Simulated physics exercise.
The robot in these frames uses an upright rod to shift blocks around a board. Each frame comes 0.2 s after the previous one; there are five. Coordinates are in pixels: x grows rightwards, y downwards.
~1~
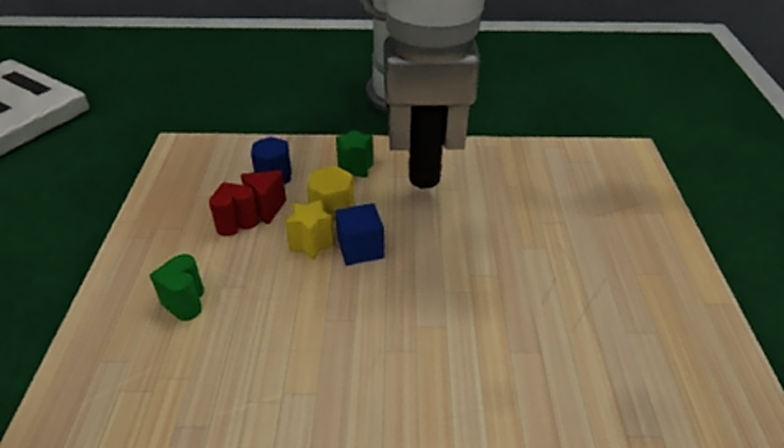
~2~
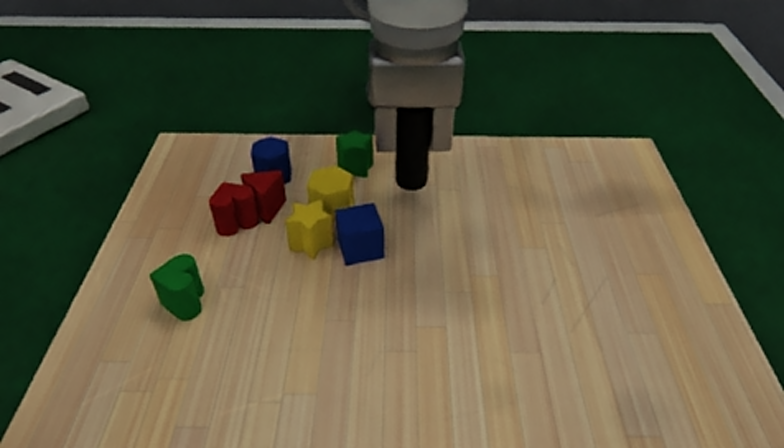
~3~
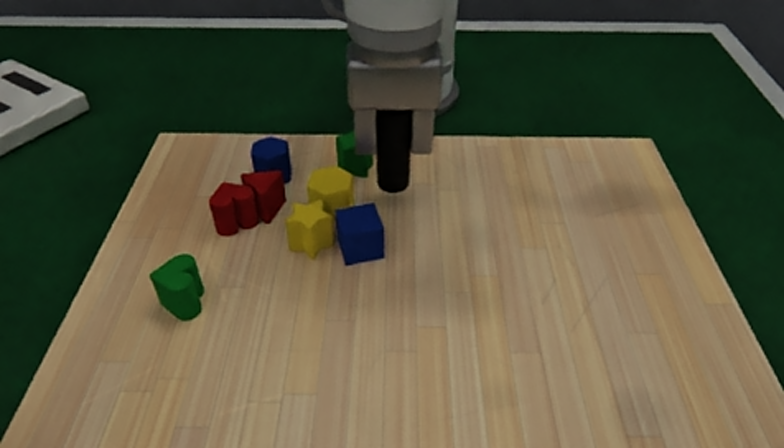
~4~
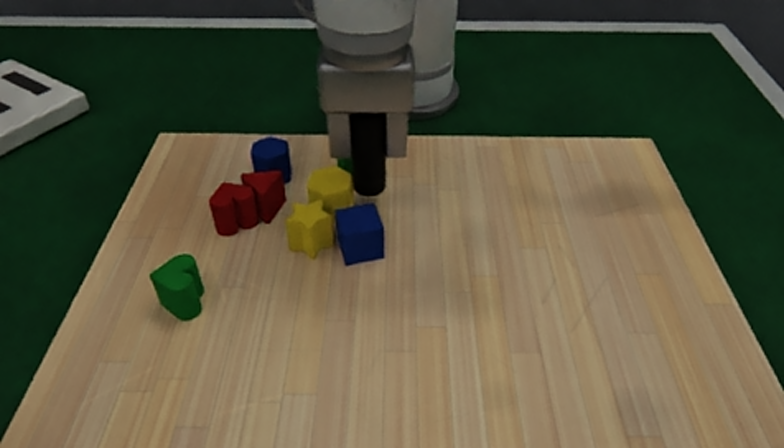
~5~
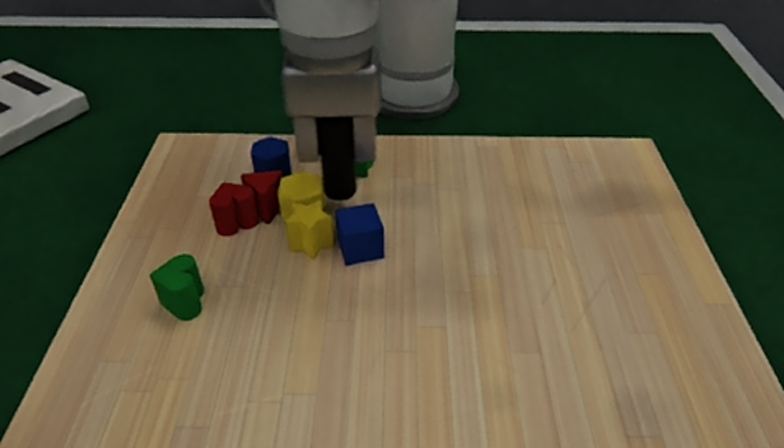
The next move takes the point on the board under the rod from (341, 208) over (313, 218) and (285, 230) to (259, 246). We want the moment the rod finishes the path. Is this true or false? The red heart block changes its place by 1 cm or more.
True - the claim holds.
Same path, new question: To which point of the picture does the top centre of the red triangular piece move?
It ends at (229, 171).
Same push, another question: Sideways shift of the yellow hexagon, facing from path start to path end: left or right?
That's a shift to the right.
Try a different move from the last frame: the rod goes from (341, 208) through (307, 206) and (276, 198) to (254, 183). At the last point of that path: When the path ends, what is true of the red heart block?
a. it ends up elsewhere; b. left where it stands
The one that fits is a, it ends up elsewhere.
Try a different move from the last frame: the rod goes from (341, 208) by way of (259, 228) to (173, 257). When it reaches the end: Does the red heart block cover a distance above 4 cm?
I expect so.
The first path, step by step. One third of the way, rod at (311, 202); red heart block at (217, 196), turned 15° anticlockwise; red triangular piece at (242, 176); yellow hexagon at (269, 189), turned 20° clockwise.
Two thirds of the way, rod at (281, 214); red heart block at (199, 198), turned 60° anticlockwise; red triangular piece at (230, 172), turned 25° clockwise; yellow hexagon at (240, 192), turned 50° clockwise; yellow star at (302, 216), turned 35° anticlockwise.
At the end, rod at (255, 229); red heart block at (188, 198), turned 55° anticlockwise; red triangular piece at (229, 171), turned 35° clockwise; yellow hexagon at (226, 198), turned 85° clockwise; yellow star at (301, 217), turned 40° anticlockwise.
